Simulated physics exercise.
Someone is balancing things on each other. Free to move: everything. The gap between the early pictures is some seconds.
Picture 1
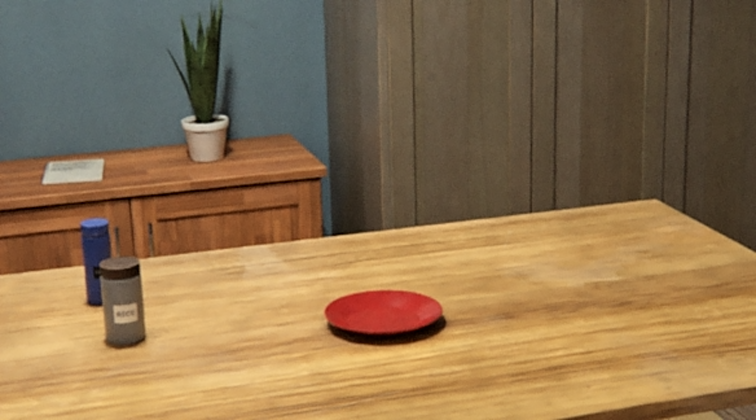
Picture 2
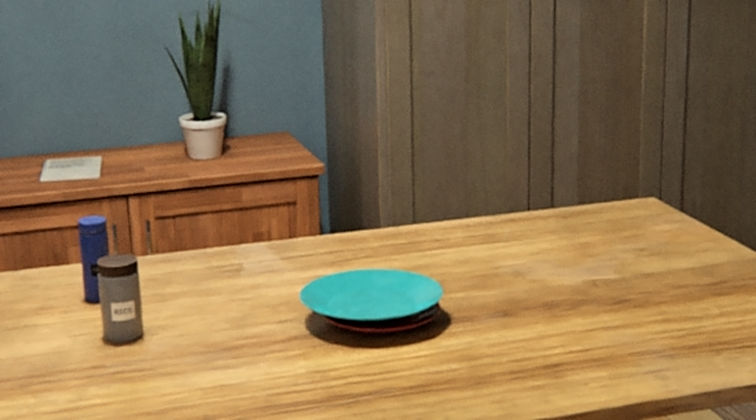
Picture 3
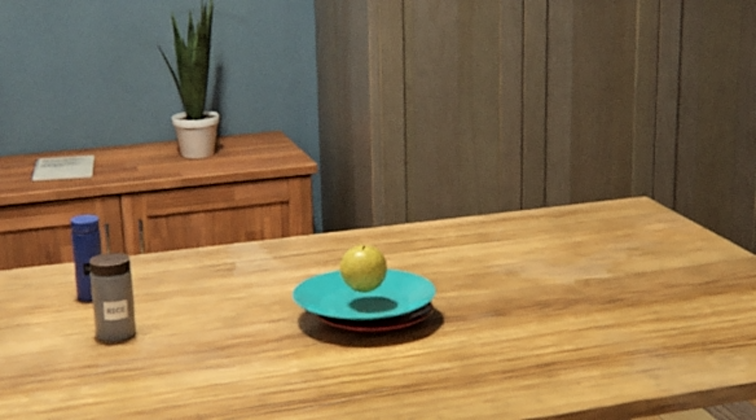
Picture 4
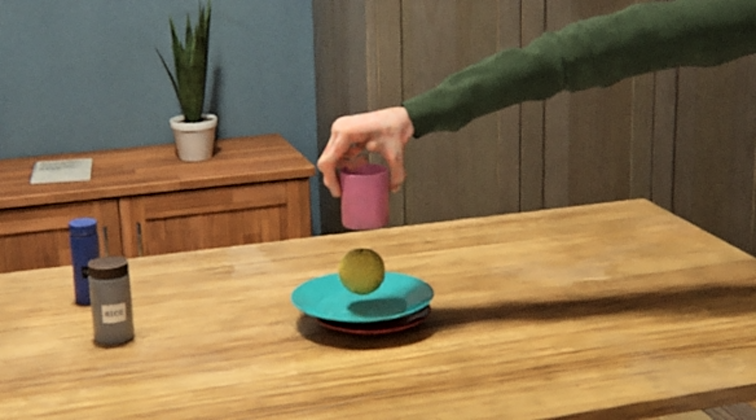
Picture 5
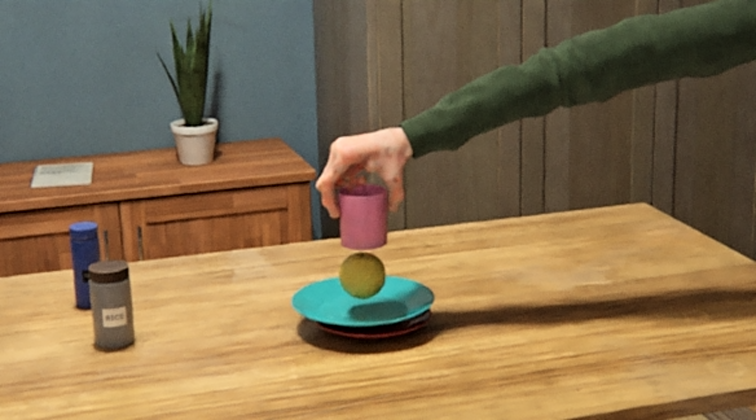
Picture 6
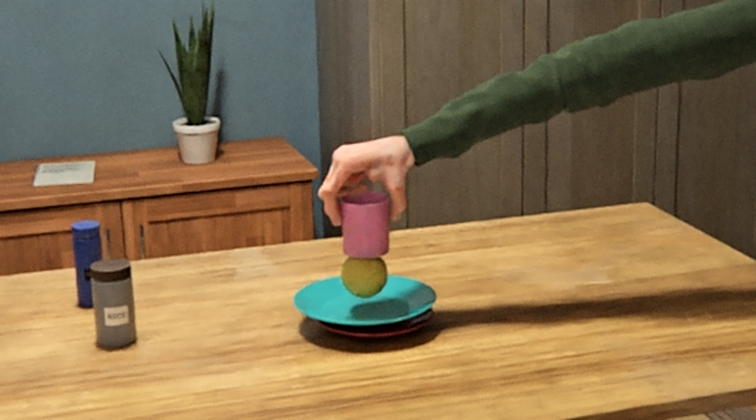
A hand in a green sleeve lowering a pink cup onto a yellow apple above stacked turquoise and red plates on a table.
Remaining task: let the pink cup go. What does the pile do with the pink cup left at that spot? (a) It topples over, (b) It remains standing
The answer is a.
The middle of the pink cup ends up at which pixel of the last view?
End position: Approximately (517, 283).
Then, 0.50 s past the last view, pink cup rocked 64° from its first pose near (402, 234).
Then, 0.70 s past the last view, pink cup now fallen.
Then, 0.80 s past the last view, things are still on the move.
Then, 1.50 s past the last view, nothing new.
Finally, fallen, pink cup; the other 5 still in place. Final places as the last picture's camera would see them, pink cup near (517, 283). The pile comes apart.
